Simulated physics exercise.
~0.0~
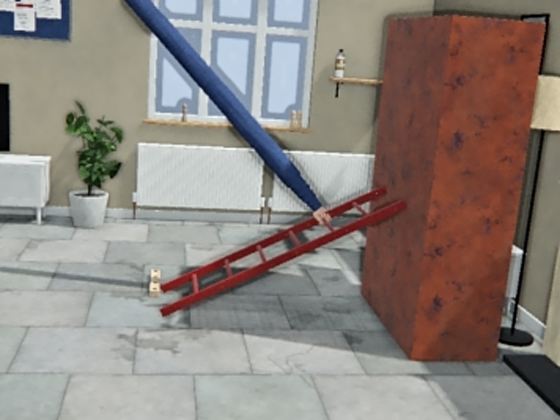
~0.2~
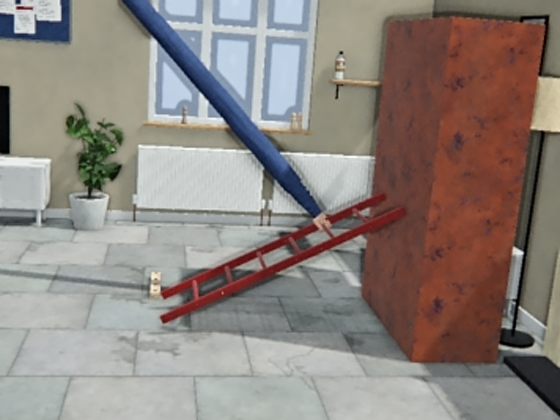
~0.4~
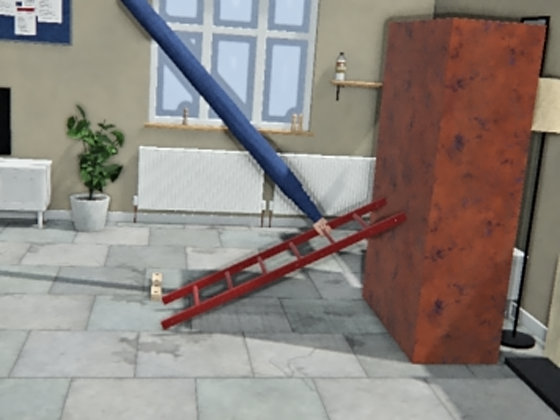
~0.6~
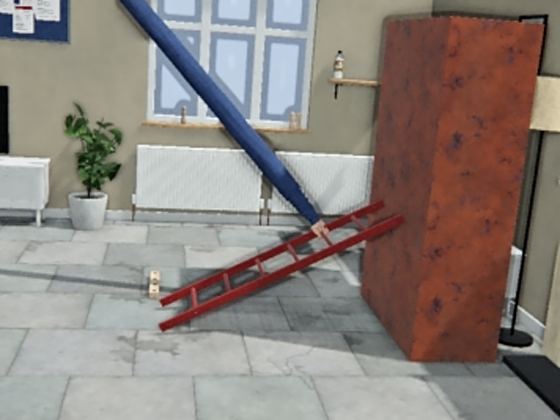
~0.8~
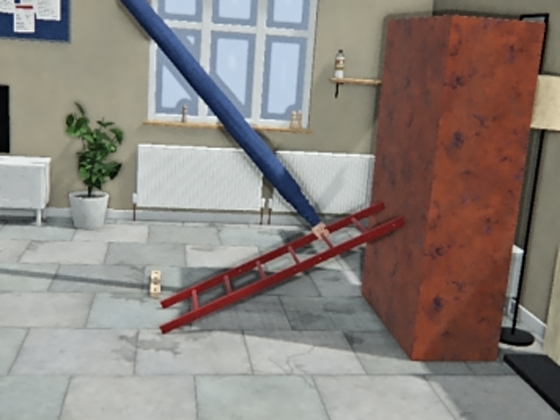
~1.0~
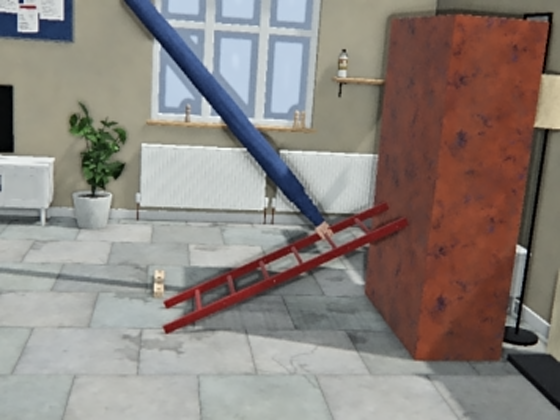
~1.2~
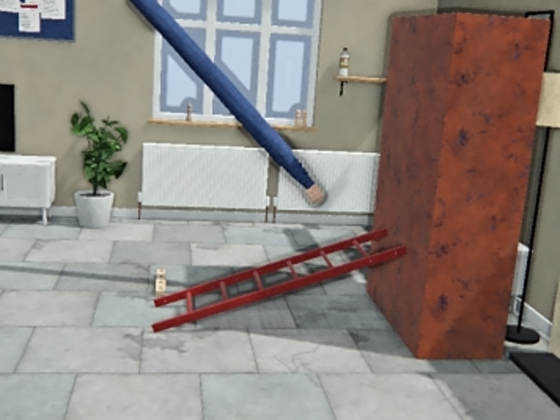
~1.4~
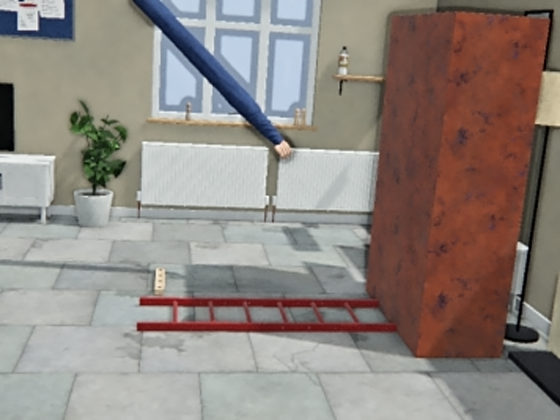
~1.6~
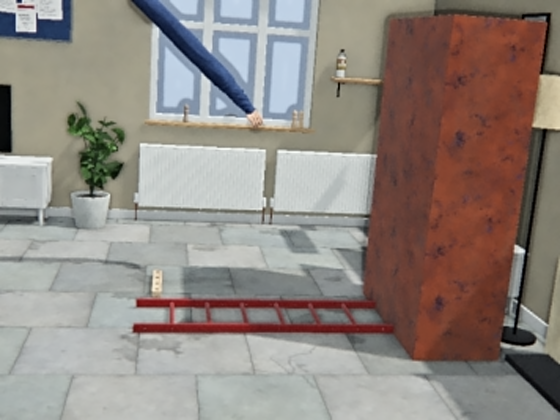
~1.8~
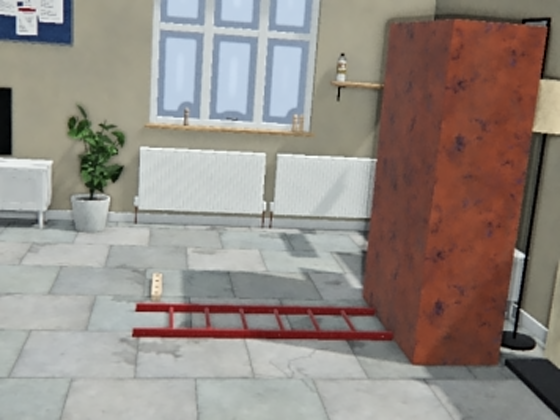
A room with a grey tiled floor is seen from the front and slightly above, in a view that sways a little. A red ladder leans at a low slant against a tall, rusty-red cupboard on the right, while a small pale batten lies near its foot and a potted plant stands by white radiators behind. A blue-sleeved arm reaches from the upper left, its hand holding the ladder, which settles slightly. The hand then lets go and draws back. The ladder slides down the cupboard and drops flat, and lies still on the floor as the arm leaves view.
